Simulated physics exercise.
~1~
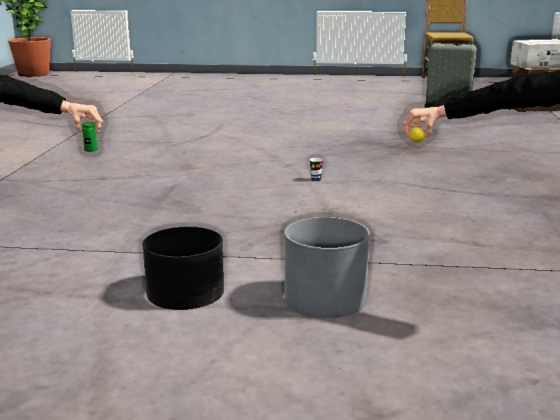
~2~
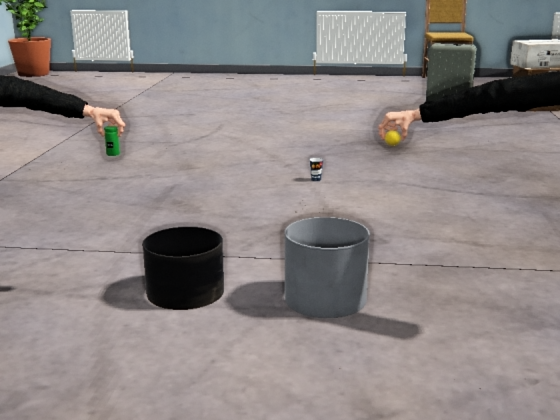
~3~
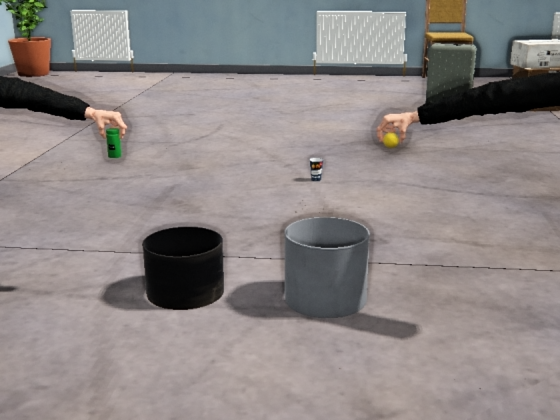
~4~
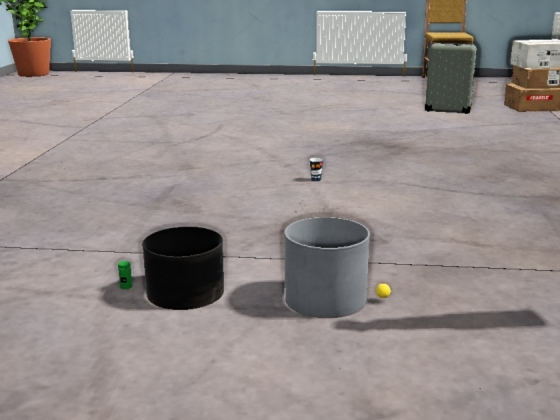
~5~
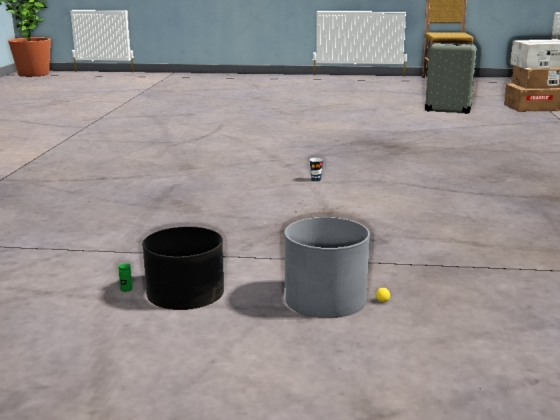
A green shaker and a yellow lemon are held by two hands reaching in from the left and right, in a room with a grey concrete floor, seen from a still, slightly raised view. A black bin stands left of a larger grey bin, with a small can-like object behind them and radiators, a plant, a suitcase and boxes along the blue wall. The hands move inward a little, then pause. They let go and withdraw, and both things drop. The shaker ends upright on the floor left of the black bin, and the lemon rests right of the grey one, both outside.
